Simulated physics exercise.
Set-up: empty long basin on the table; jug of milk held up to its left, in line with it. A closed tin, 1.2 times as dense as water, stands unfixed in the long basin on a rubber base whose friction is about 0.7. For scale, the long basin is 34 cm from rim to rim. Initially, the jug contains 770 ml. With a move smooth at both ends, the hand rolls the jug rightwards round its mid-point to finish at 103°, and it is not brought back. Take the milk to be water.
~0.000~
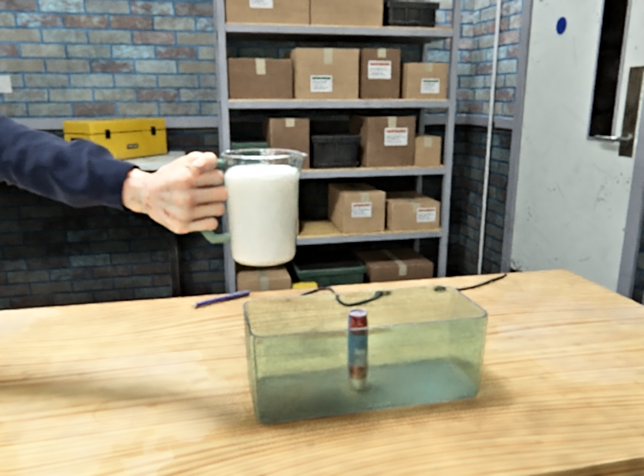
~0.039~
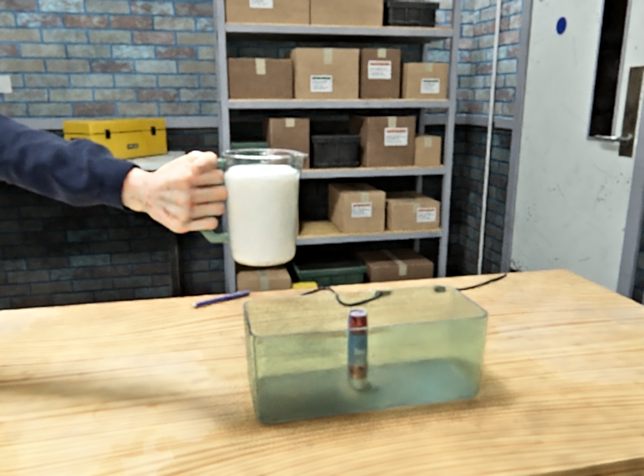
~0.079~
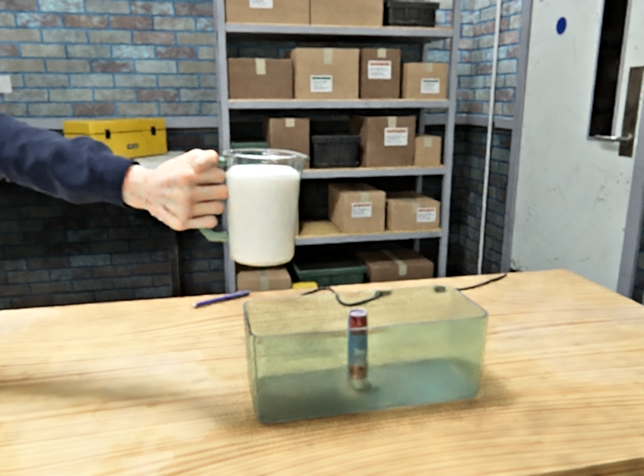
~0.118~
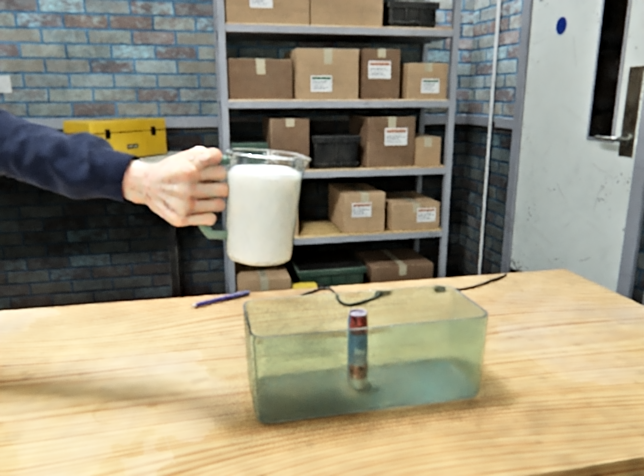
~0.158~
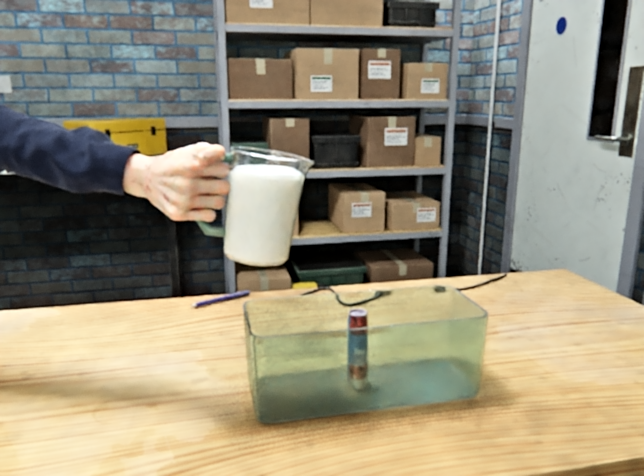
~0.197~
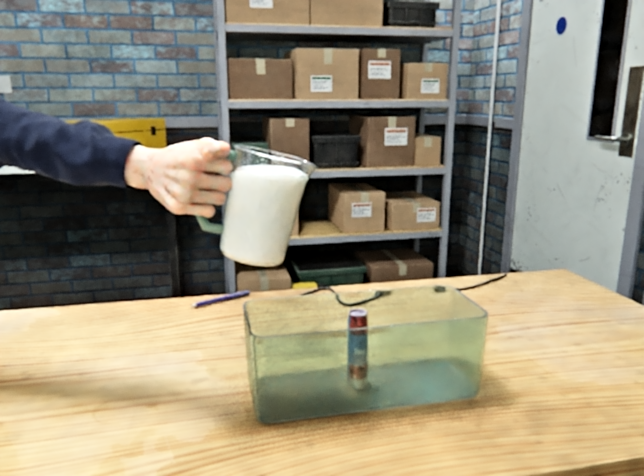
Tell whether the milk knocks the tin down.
The milk does not knock it down.
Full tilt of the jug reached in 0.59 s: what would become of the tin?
Holds steady.
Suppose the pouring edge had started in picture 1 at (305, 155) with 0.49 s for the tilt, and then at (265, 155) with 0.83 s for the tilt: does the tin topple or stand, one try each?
The tin stays vertical the first time and overturns the second time.
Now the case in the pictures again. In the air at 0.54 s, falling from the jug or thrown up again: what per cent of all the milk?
16 %.
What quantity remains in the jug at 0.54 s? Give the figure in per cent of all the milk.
I'd estimate some 82 % remains.
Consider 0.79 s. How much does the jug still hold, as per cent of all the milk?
Roughly 36 percent remains.
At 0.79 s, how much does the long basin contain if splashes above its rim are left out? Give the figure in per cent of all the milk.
The fraction sits near 42 in a hundred.
By 0.54 s the tilt is 74° and 82 per cent is still to pour; the tin stands where it began.
By 0.79 s the tilt is 102° and 35 per cent is still to pour; the tin stands where it began.
By 1.05 s the tilt is 103° and 5 per cent is still to pour; the tin stands where it began.
By 1.33 s the tilt is 103° and 0 per cent is still to pour; the tin stands where it began.
At rest the tin stands where it began.
